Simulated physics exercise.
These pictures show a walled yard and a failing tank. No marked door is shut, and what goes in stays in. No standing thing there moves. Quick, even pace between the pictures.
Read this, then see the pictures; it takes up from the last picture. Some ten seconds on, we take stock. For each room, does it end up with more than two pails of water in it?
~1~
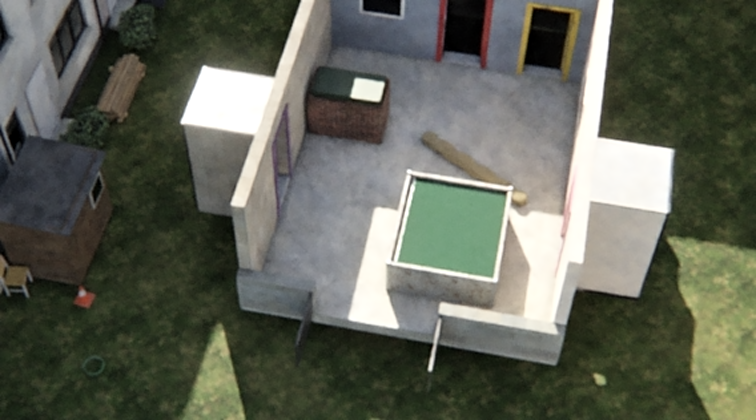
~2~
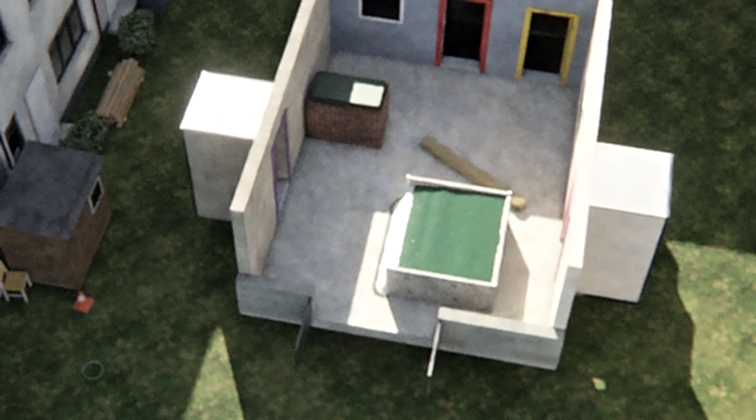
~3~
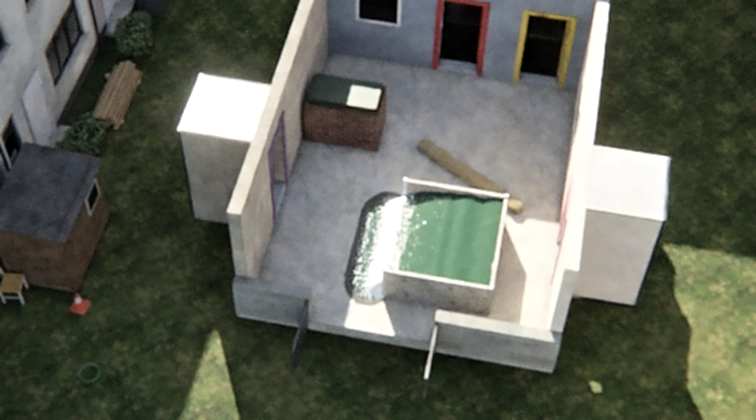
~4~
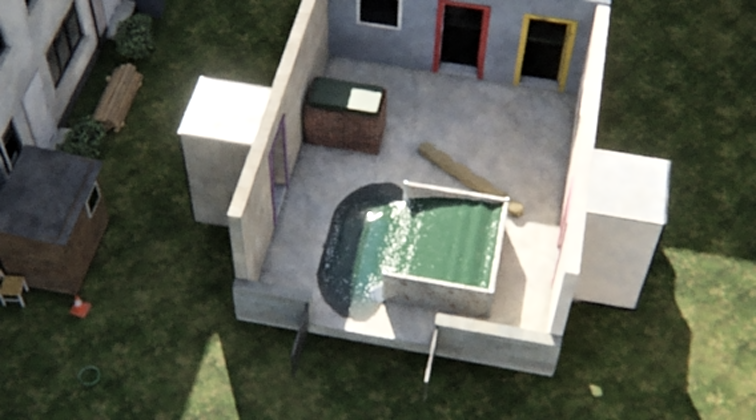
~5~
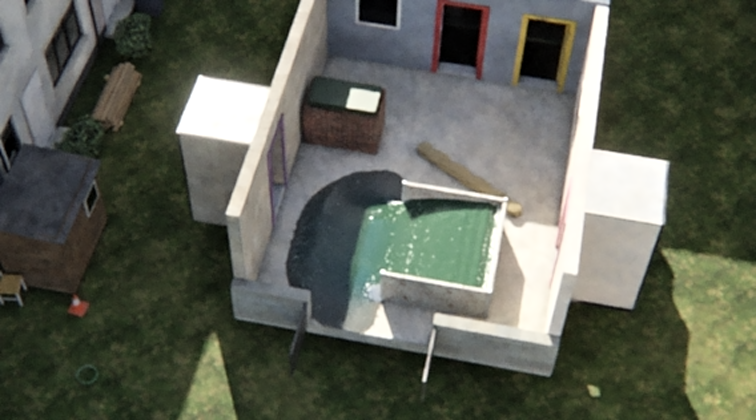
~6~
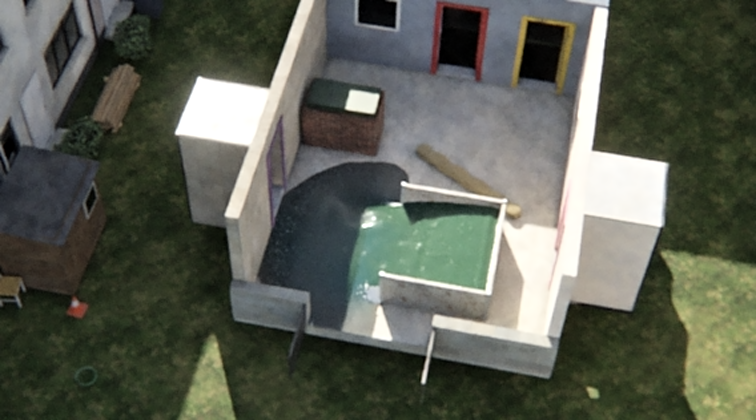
Room by room: The purple door: Yes; the pink door: Yes; the yellow door: No; the red door: No.
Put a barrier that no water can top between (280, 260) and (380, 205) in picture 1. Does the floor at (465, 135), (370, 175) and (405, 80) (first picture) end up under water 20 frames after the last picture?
Taking the points in the order given, they are high and dry, inundated and inundated.
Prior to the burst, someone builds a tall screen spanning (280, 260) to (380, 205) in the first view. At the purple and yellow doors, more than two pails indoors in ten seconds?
The purple door falls short, the yellow door falls short.
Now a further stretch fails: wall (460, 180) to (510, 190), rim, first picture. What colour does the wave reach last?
That's the one in purple.
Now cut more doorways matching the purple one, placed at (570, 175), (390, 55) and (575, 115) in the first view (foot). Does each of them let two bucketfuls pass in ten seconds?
In the listed order: Stays within it, stays within it, stays within it.
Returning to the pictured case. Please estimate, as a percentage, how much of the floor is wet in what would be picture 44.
Roughly 70 percent, I'd say.
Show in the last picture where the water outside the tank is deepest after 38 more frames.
My best guess is roughly (500, 213).
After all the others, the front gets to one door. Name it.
Answer - the yellow one.
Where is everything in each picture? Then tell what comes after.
Still water in the tank at (451, 227), in the first picture.
The front is at (384, 295), out from the gap at (399, 240), in the second picture.
Water pours out at (396, 243) and has run to (384, 195), in the third picture.
The front is at (373, 187), out from the gap at (396, 247), in the fourth picture.
The front is at a hidden place, out from the gap at (394, 247), in the fifth picture.
The front is at (261, 266), out from the gap at (393, 249), in the sixth picture.
A moment on, water covers 30 % of the floor; the purple door far over two buckets in, the pink door not reached, the yellow door not reached, the red door not reached.
Next, water covers 30 % of the floor; the purple door far over two buckets in, the pink door not reached, the yellow door not reached, the red door not reached.
Then, water covers 45 % of the floor; the purple door far over two buckets in, the pink door not reached, the yellow door not reached, the red door not reached.
Later, water covers 70 % of the floor; the purple door far over two buckets in, the pink door over two buckets in, the yellow door not reached, the red door wet at the sill, nothing in.
In the end, water covers 90 % of the floor; the purple door far over two buckets in, the pink door over two buckets in, the yellow door wet at the sill, nothing in, the red door wet at the sill, nothing in.
